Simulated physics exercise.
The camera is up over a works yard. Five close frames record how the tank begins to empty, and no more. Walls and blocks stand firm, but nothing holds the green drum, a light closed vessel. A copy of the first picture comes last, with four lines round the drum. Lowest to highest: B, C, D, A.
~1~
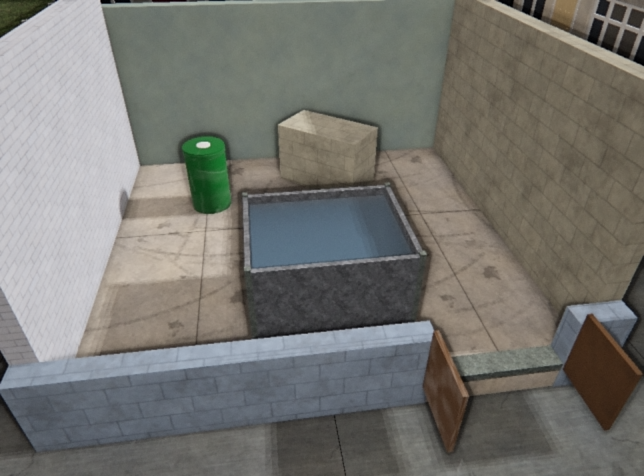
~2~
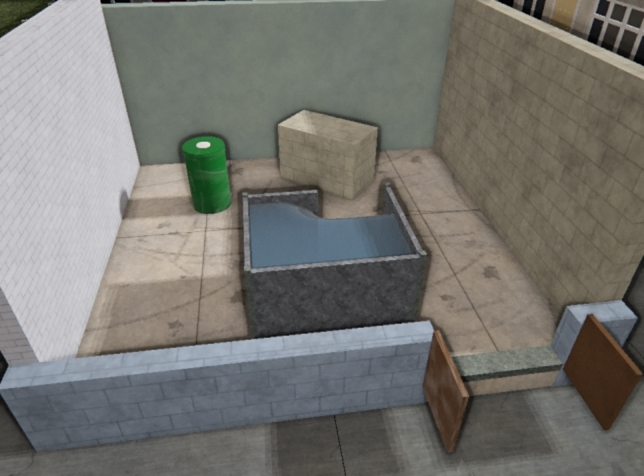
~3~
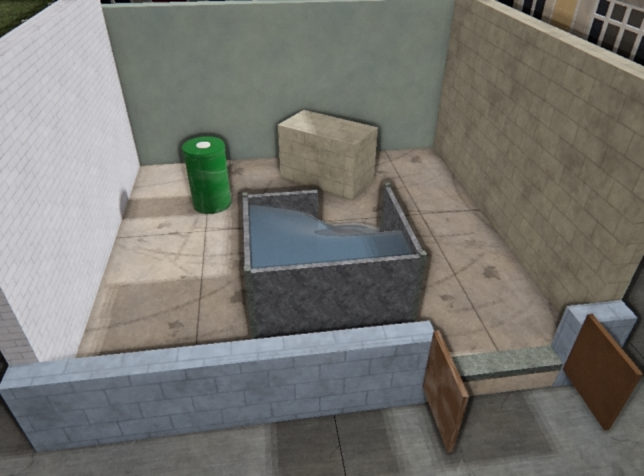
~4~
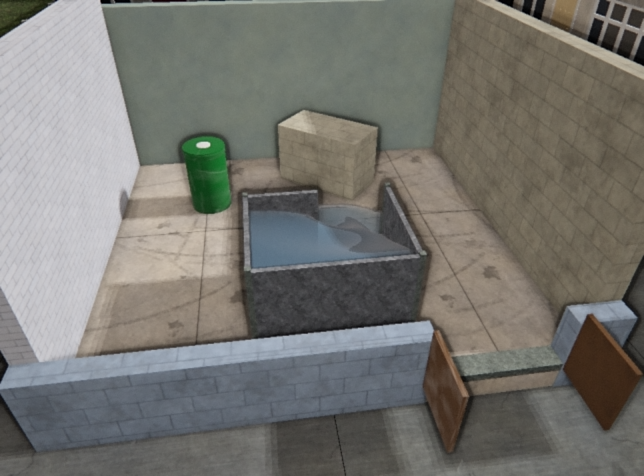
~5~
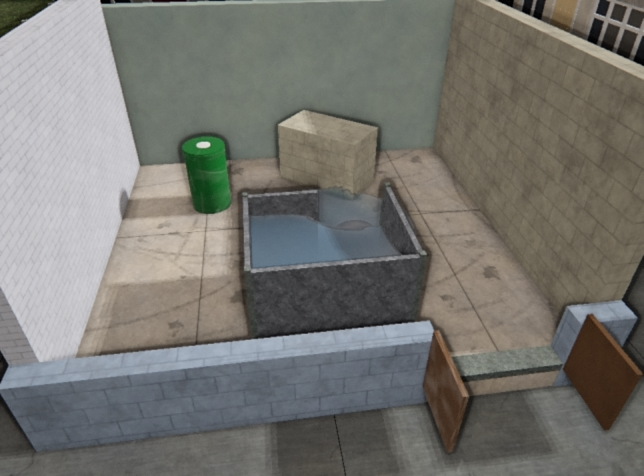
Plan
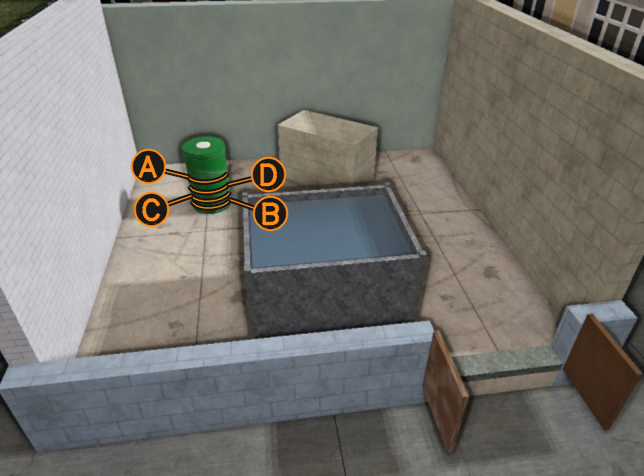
Water in a dark stone tank sank and swirled toward the back after part of the rear wall vanished, spreading thinly onto the paved floor behind, while the green drum and pale block stayed still.
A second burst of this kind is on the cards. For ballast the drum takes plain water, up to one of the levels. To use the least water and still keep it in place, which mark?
C.
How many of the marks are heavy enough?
Three of them.
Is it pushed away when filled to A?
No, that is safe.
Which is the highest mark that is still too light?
The answer is B.
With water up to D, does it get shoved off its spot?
No.
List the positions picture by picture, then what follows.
The first frame shows lid of the green drum at (203, 145); tank full, its middle at (326, 230); open gate at (498, 317).
In the second frame, water covers 2 % of the ground, mostly out of sight from here.
In the third frame, water covers 5 % of the ground, mostly out of sight from here.
In the fourth frame, water covers 9 % of the ground, mostly out of sight from here.
The fifth frame shows lid of the green drum at (203, 145); water covers 13 % of the ground, mostly out of sight from here.
On the marked copy, A at (206, 182); B at (211, 207); C at (209, 201); D at (208, 192); from the bottom up B, C, D, A.
With A, it does not move.
With B, it is pushed about its own width away.
With C, it shifts by a finger or two and stays.
With D, it does not move.
